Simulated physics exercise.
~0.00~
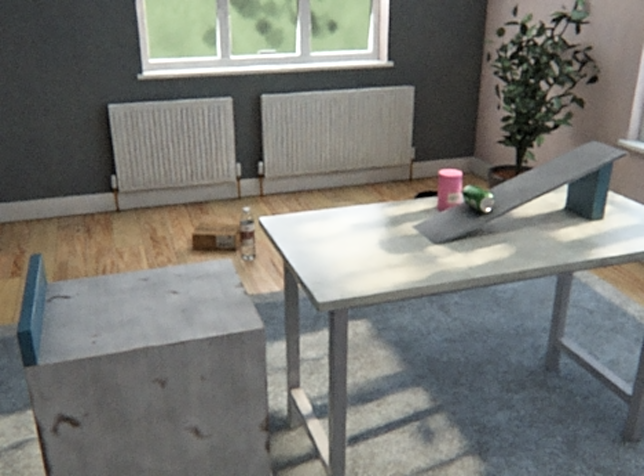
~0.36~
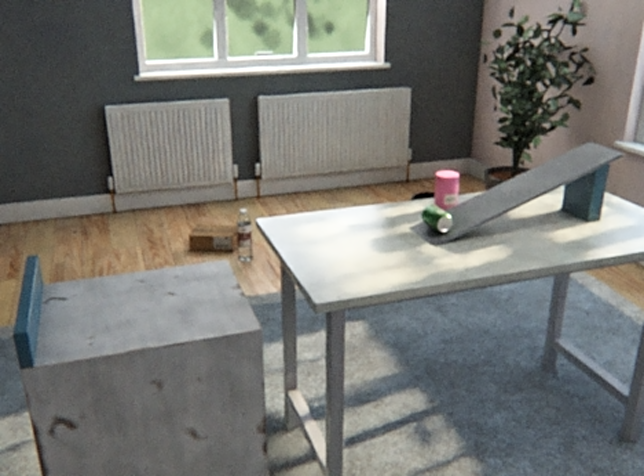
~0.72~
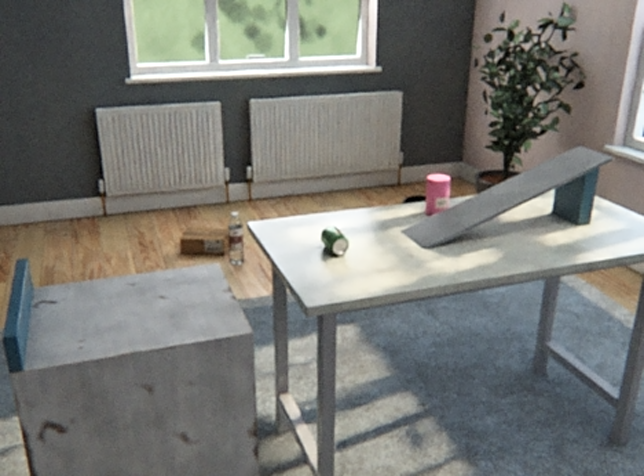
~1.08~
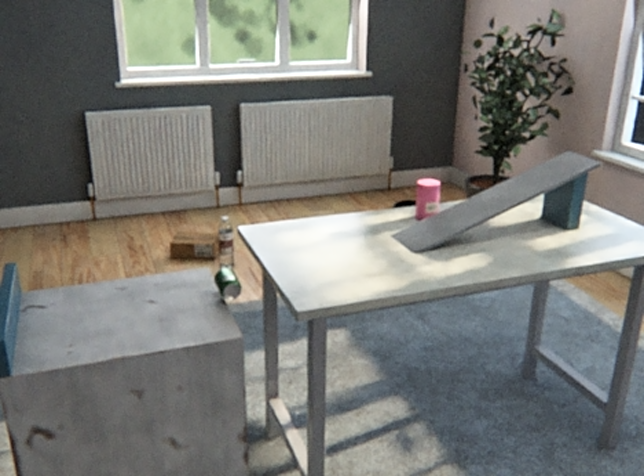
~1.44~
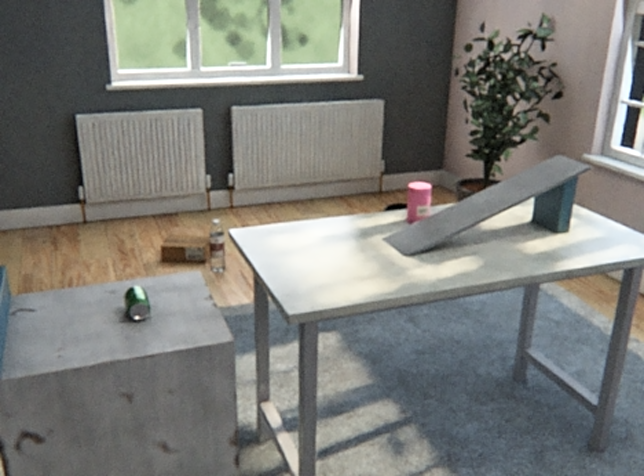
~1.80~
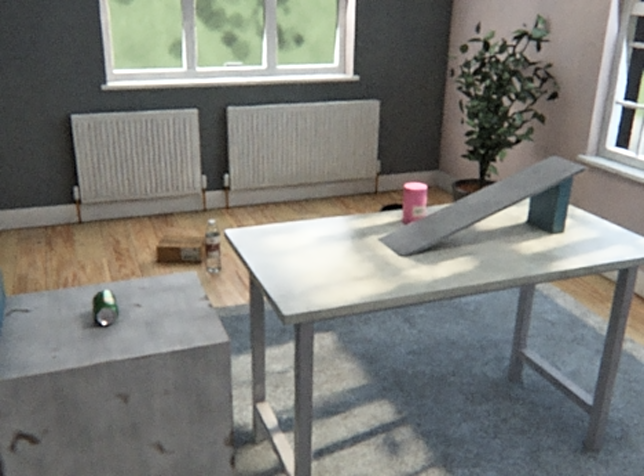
At the start, a green can lies on its side near the foot of a grey ramp fixed on a pale table, with a pink jar standing close by. The can rolls down off the ramp and continues left across the tabletop while the view pans slightly right. It leaves the table's left edge, crosses the gap and comes down to a lower grey block. The can then travels left across the block's top, toward the blue batten at its far end. It ends on its side on the block, while the pink jar still stands beside the ramp.
